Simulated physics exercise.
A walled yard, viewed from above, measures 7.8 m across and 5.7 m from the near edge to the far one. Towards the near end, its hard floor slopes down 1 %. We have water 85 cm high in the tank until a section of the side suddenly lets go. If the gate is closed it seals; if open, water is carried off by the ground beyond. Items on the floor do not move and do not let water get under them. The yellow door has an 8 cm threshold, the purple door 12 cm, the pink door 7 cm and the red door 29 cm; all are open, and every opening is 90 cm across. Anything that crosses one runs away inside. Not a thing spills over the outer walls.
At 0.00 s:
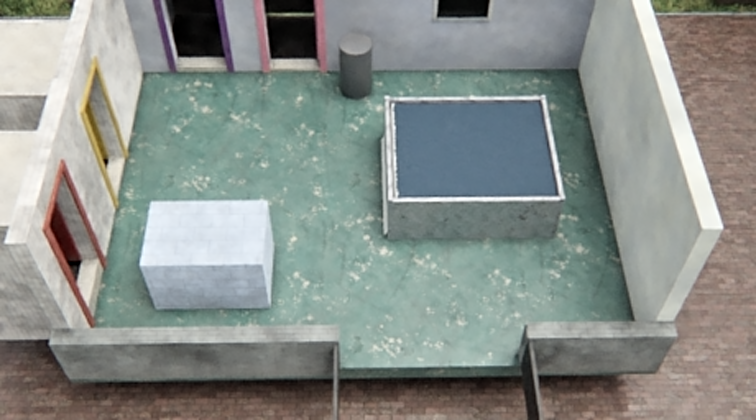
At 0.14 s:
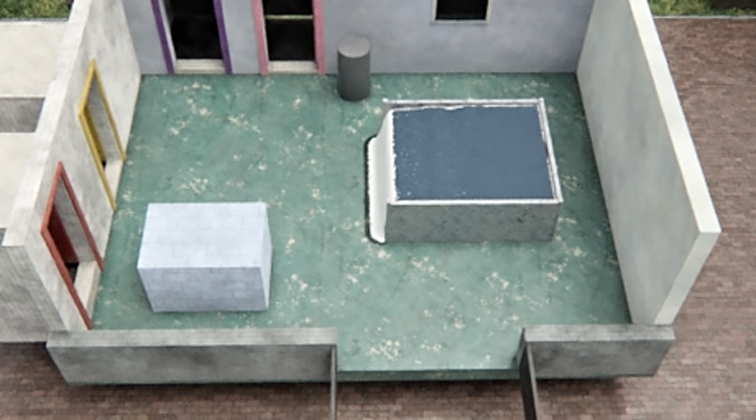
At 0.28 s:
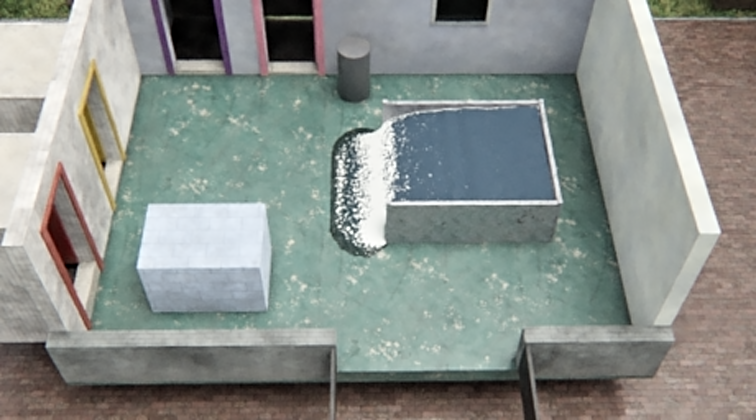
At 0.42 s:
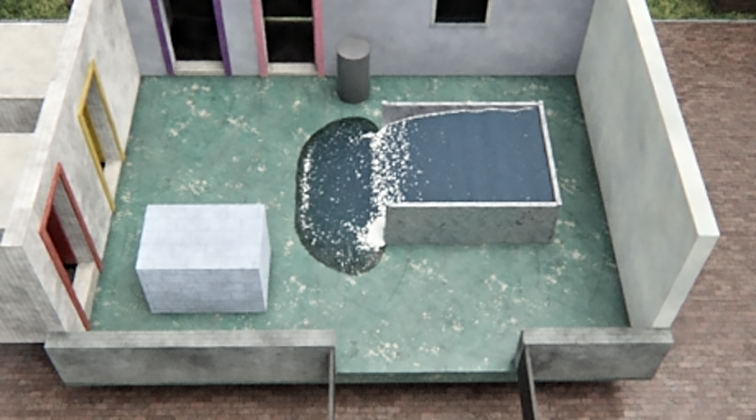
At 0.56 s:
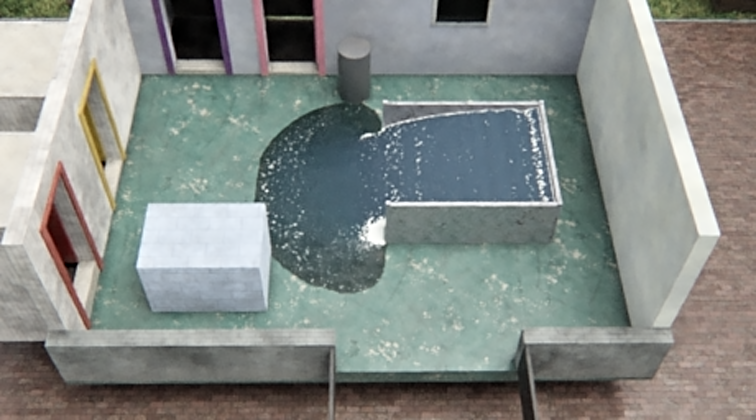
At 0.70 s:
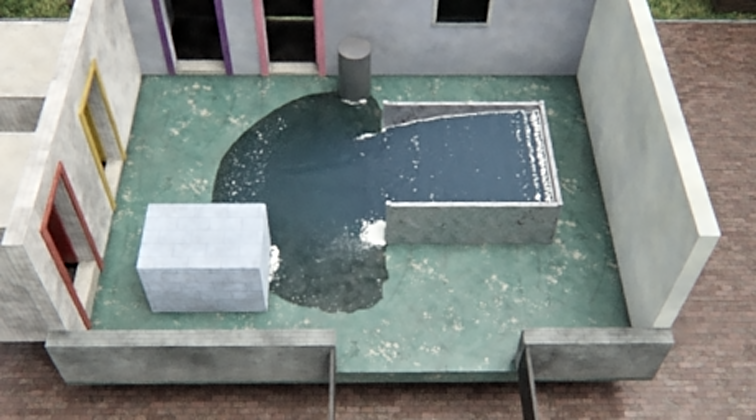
In the video, water pours from the open left side of a raised rectangular tank in a walled yard, spreading across the green floor in a widening dark pool that reaches a grey cylinder and a pale block.
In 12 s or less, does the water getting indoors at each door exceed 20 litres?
Yellow door: The total grows larger than the cap. Purple door: The total grows larger than the cap. Pink door: The total grows larger than the cap. Red door: The total remains smaller than the cap.
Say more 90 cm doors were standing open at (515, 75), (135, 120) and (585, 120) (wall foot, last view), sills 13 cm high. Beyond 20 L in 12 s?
Result in order - not enough, more than that, not enough.
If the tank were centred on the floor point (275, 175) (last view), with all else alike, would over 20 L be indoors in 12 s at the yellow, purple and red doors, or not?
Yellow gets more than that, purple gets more than that, red gets no more than that.
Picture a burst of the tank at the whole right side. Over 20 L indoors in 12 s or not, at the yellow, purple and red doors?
Then it goes yellow too high, purple fine, red fine.
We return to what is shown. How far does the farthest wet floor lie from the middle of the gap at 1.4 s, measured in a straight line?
Some 4.6 metres from the gap.
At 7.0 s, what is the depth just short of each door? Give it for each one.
Centimetres: Yellow 13 / purple 8 / pink 10 / red 14.
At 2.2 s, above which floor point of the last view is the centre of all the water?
Near (314, 190).
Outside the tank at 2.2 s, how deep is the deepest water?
Around 50 centimetres.
After 1.4 s water covers 45 % of the floor and is deepest (42 cm) near (109, 232); yellow door 15 cm at the sill, 37 L in, purple door 3 cm at the sill, 0 L in, pink door 8 cm at the sill, 0 L in, red door not reached.
After 2.2 s water covers 55 % of the floor and is deepest (50 cm) near (109, 232); yellow door 37 cm at the sill, 186 L in, purple door 15 cm at the sill, 0 L in, pink door 9 cm at the sill, 7 L in, red door 13 cm at the sill, 0 L in.
After 3.5 s water covers 65 % of the floor and is deepest (34 cm) near (85, 346); yellow door 29 cm at the sill, 422 L in, purple door 26 cm at the sill, 51 L in, pink door 7 cm at the sill, 15 L in, red door 13 cm at the sill, 0 L in.
After 7.0 s water covers 85 % of the floor and is deepest (18 cm) near (83, 358); yellow door 13 cm at the sill, 586 L in, purple door 8 cm at the sill, 103 L in, pink door 10 cm at the sill, 44 L in, red door 14 cm at the sill, 0 L in.
After 12.0 s water covers 100 % of the floor and is deepest (12 cm) near (593, 212); yellow door 7 cm at the sill, 600 L in, purple door 5 cm at the sill, 103 L in, pink door 5 cm at the sill, 52 L in, red door 7 cm at the sill, 0 L in.
